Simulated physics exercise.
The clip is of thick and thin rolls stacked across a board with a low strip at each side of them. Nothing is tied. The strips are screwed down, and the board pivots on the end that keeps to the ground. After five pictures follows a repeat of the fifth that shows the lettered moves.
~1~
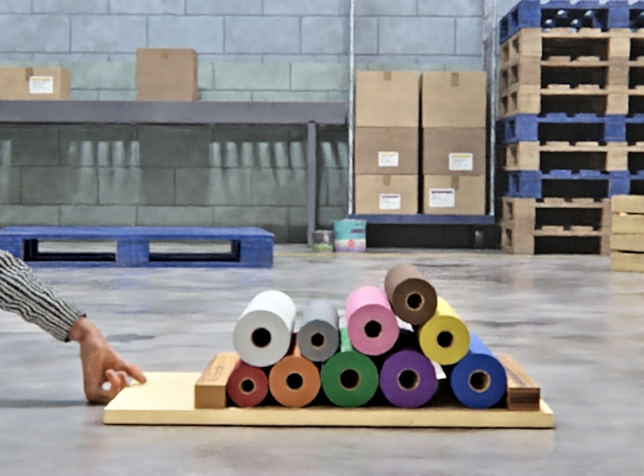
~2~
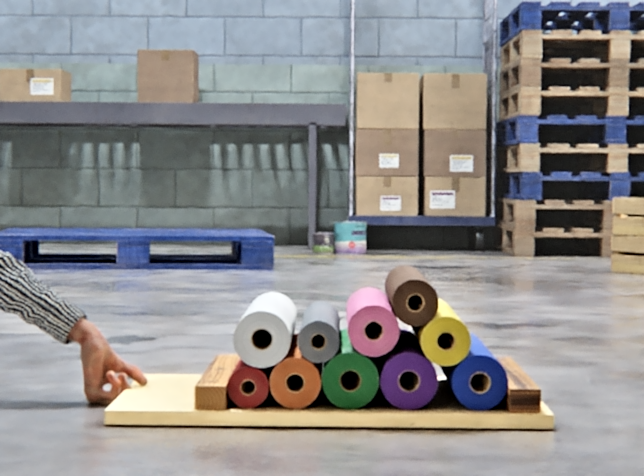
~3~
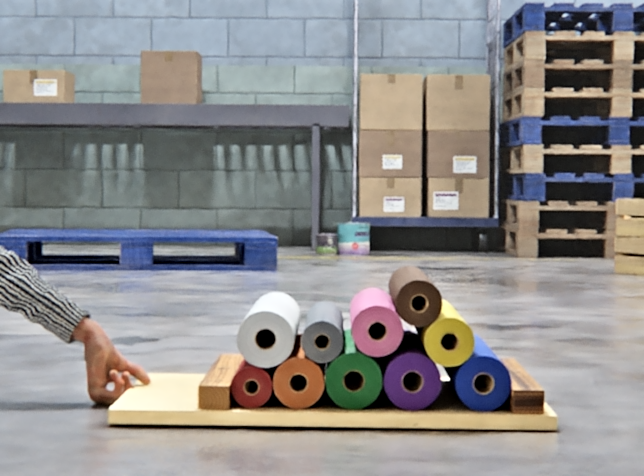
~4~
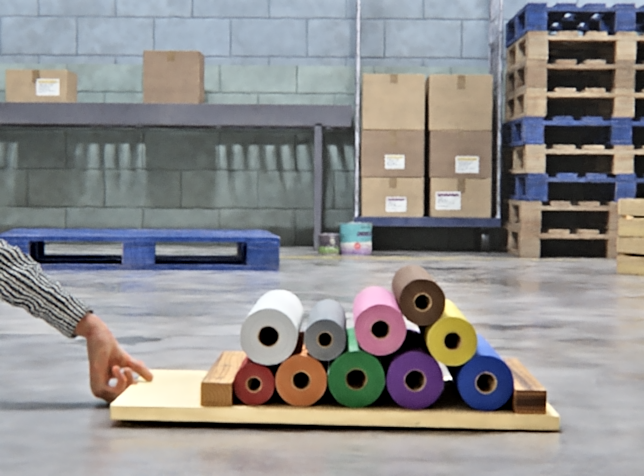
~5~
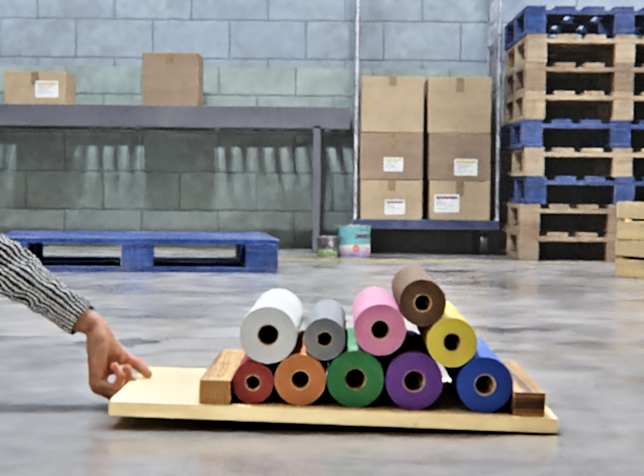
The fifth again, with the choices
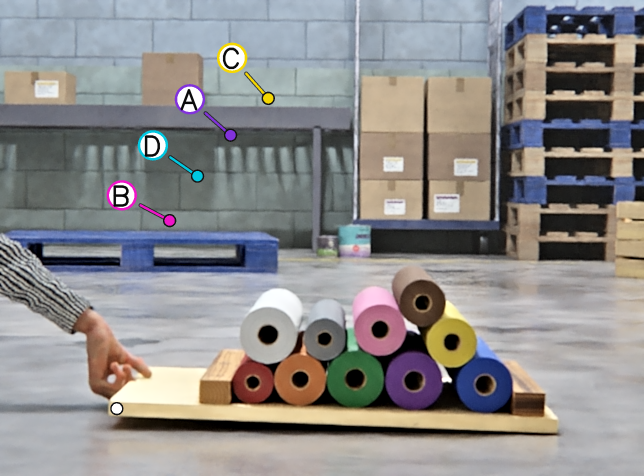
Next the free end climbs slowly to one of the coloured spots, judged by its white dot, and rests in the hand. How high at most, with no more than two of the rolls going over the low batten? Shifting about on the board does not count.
No higher than B.
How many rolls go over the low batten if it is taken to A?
It comes to five.
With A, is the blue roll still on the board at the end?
The blue roll: Yes.
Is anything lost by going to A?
At A: Yes.
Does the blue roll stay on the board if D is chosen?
Yes, with D.
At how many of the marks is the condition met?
The number is one.
On the marked copy, A at (231, 135); B at (170, 221); C at (268, 98); D at (197, 176); the white dot at (117, 409).
Taking B. A third of the way, board at 17°.
Two thirds of the way, board at 27°.
When it is over, board at 27°, two over the low batten (yellow, brown).
As for the rest, A five over the low batten; C five over the low batten; D three over the low batten (pink, yellow, brown).
